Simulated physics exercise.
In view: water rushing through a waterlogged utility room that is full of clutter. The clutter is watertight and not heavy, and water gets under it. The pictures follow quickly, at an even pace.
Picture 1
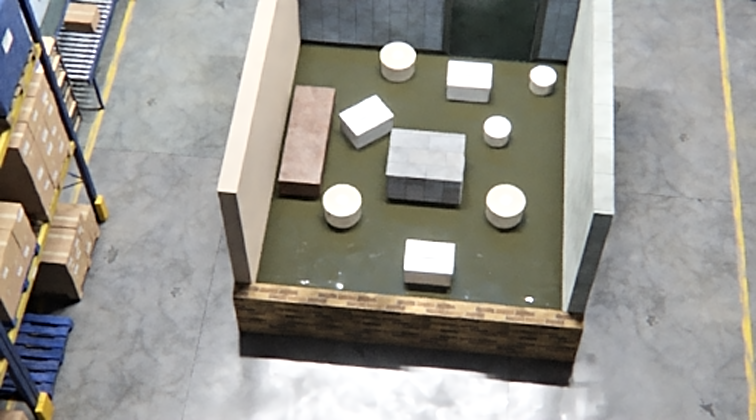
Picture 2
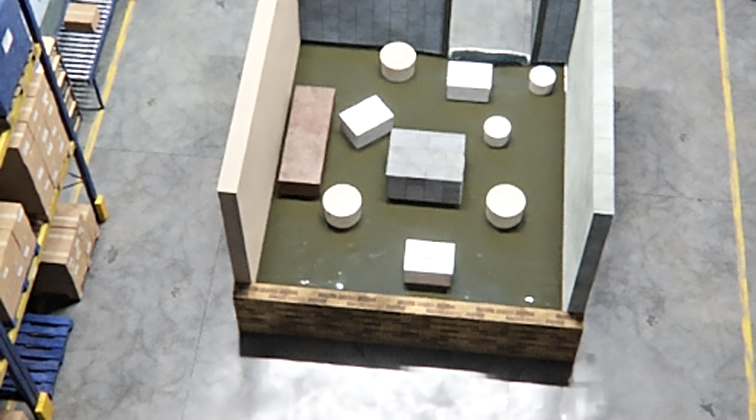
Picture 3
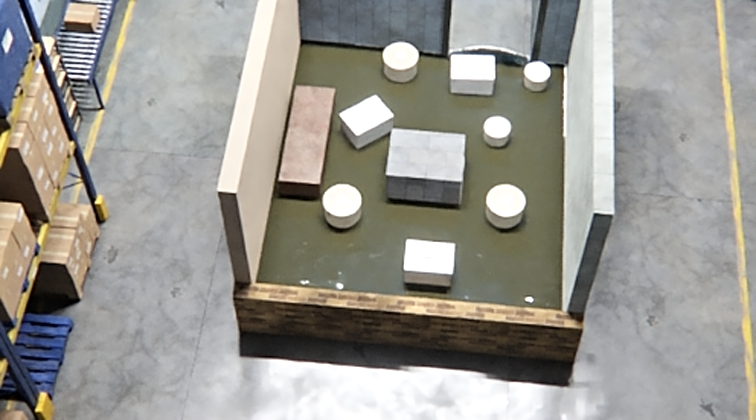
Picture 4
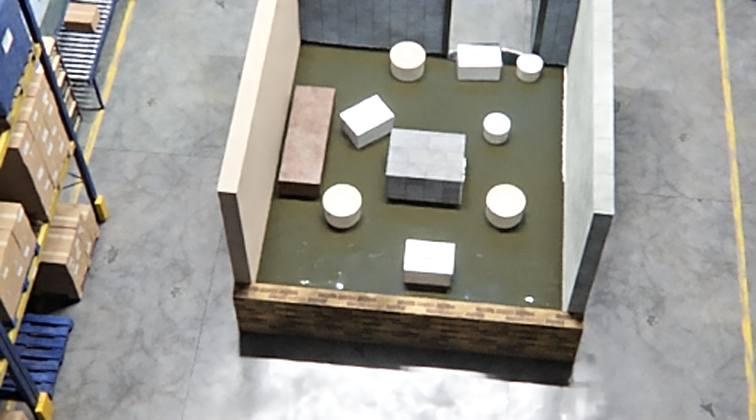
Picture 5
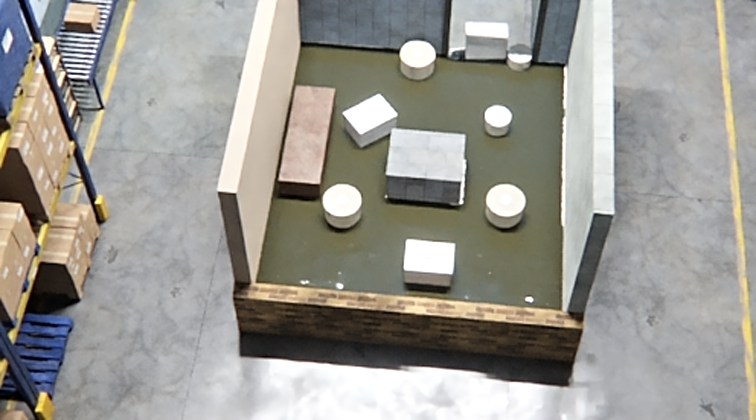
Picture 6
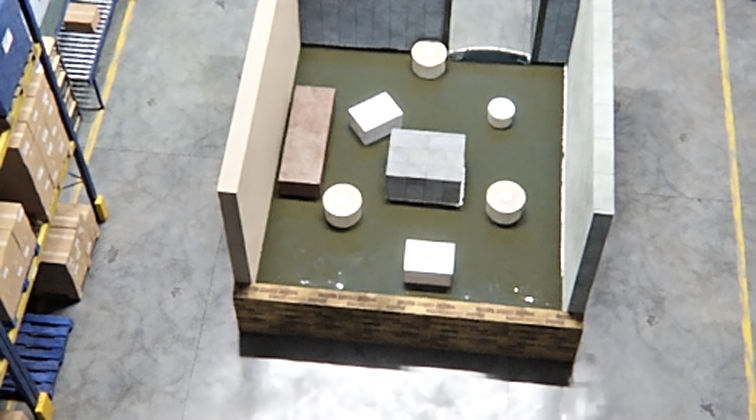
The clip opens on pale boxes and round tubs sitting in murky water inside a walled room, before a dark panel at the back gives way to a bright opening. A white box and small round container drift out through it, while a tub slides right and a pail edges backward.
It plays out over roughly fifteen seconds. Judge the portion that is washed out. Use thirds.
It is two thirds or more.
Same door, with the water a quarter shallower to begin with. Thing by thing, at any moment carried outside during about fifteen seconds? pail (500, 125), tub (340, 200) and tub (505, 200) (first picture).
In that order: Carried outside, inside, gone.
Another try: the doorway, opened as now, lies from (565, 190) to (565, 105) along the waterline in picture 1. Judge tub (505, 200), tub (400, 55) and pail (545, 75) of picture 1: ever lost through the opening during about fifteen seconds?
In that order: Carried outside, yes, carried outside.
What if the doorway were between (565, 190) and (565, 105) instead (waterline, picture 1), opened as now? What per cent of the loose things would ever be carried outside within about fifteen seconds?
Some 90 per cent.
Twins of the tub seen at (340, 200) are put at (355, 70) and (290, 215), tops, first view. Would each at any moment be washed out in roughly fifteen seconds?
In that order: Yes, stays.
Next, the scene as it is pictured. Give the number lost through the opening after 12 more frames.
4 of them.
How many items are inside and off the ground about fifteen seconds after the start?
2 of them.
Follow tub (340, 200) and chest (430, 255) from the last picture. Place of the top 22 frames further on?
Around (371, 97) and (475, 234).
A moment on, 2 of 8 are out; 6 afloat.
Next, 4 of 8 are out; 4 afloat.
Later, 6 of 8 are out; 2 afloat.
In the end, 6 of 8 are out; 2 afloat.
